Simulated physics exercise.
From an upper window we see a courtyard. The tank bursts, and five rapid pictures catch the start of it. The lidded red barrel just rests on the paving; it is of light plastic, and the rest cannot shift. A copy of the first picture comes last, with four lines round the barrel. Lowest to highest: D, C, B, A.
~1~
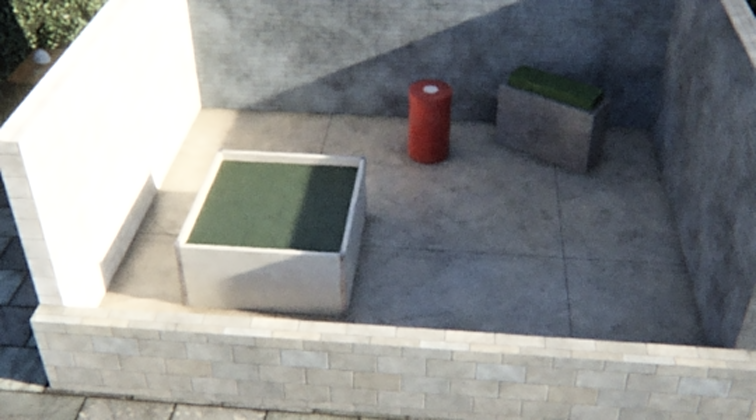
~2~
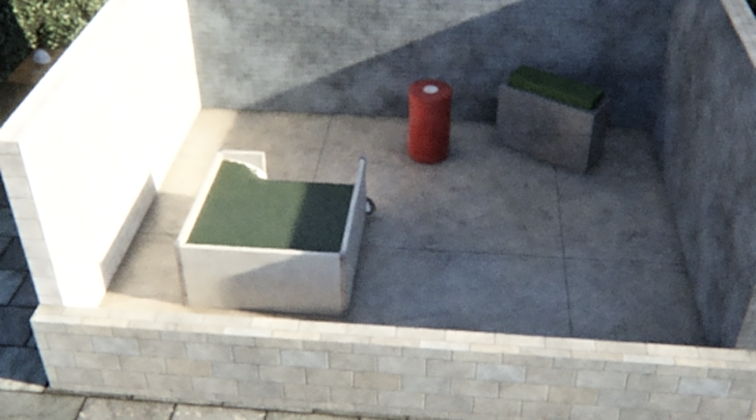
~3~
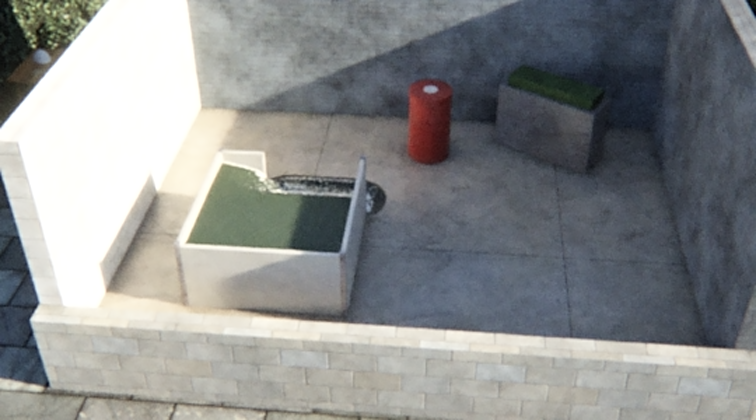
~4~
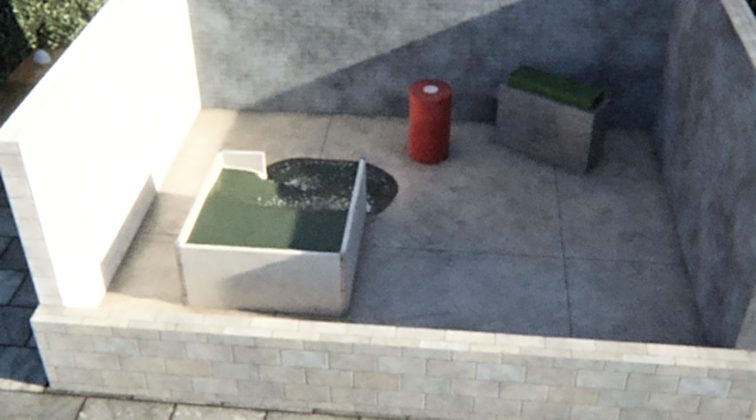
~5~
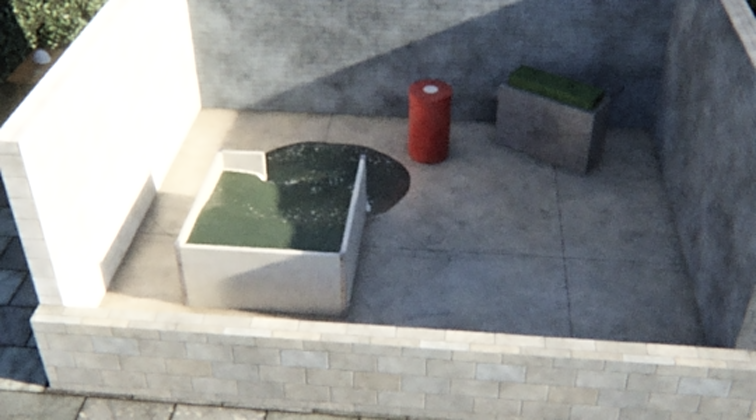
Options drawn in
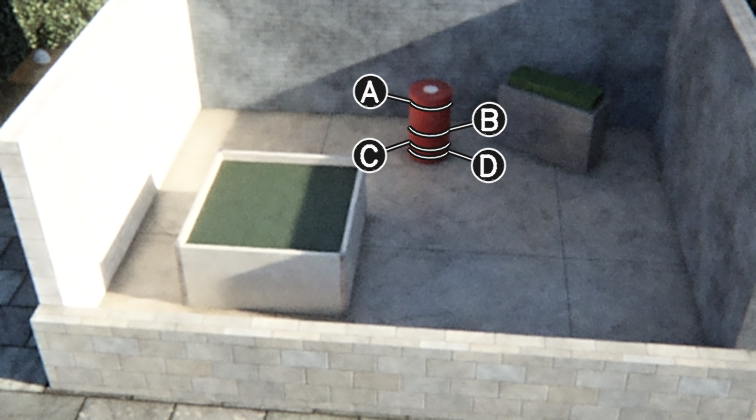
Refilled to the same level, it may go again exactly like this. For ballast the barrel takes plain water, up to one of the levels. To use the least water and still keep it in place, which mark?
That is line B.
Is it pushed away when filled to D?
Yes.
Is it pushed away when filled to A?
No.
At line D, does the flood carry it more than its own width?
Yes, clearly.
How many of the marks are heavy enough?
Two of them.
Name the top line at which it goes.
C it is.
On the marked copy, A at (429, 109); B at (428, 135); C at (428, 150); D at (428, 157); from the bottom up D, C, B, A.
With A, it does not move.
With B, it does not move.
With C, it is pushed about its own width away.
With D, it is pushed about 3 times its own width away.
